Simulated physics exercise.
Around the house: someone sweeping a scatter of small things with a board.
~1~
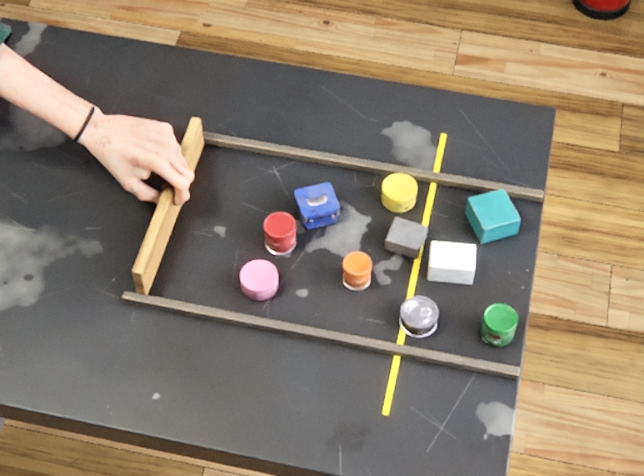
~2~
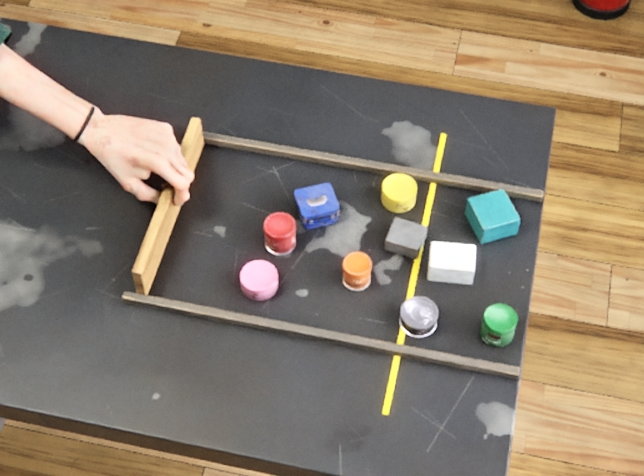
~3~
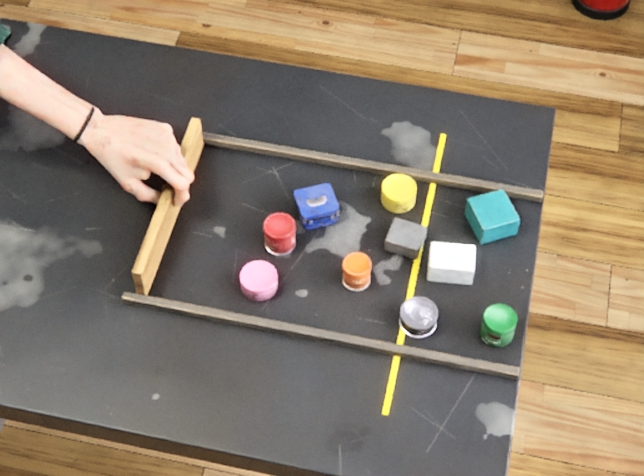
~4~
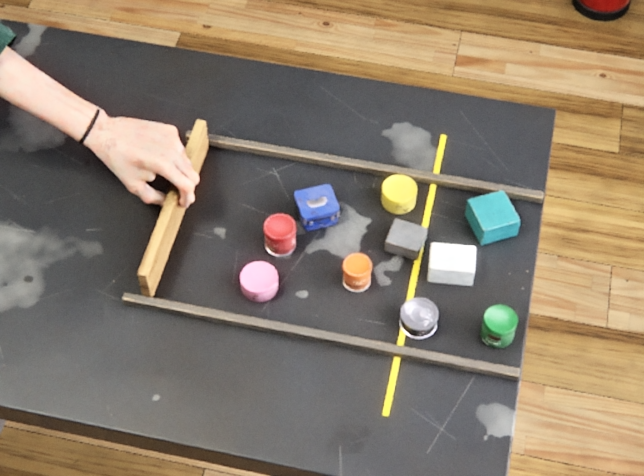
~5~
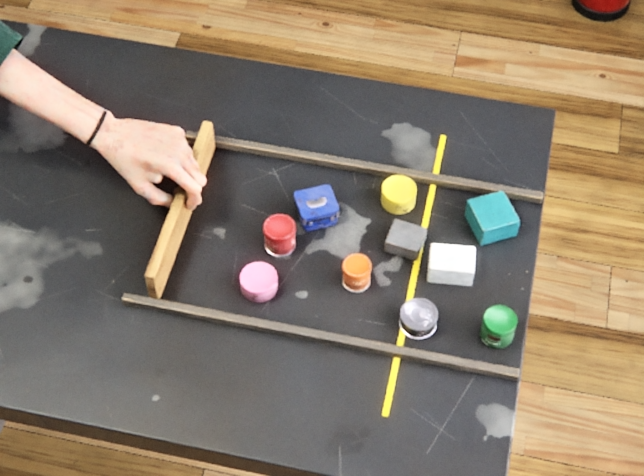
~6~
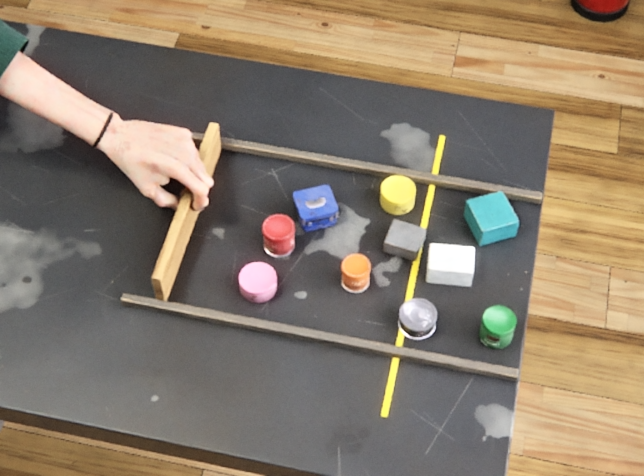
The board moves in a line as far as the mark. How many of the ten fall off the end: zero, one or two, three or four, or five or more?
The number that fall off is zero.
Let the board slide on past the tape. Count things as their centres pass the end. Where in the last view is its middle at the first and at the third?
About (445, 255), then (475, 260).
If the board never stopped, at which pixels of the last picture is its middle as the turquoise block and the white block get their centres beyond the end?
About (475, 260), and (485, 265) for the other.
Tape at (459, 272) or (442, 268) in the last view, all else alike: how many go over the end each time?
In that order 1 and 0.
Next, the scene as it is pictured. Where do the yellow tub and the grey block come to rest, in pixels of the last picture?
About (445, 204), and the other about (475, 250).
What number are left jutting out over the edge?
It comes to 0.
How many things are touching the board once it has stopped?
The number is 5.
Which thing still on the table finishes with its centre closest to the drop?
It is the green tub.
Soon after, none off yet; green tub at rest near (497, 327); turquoise block at rest near (491, 218); white block at rest near (450, 265).
In the end, the number that fall off is zero.
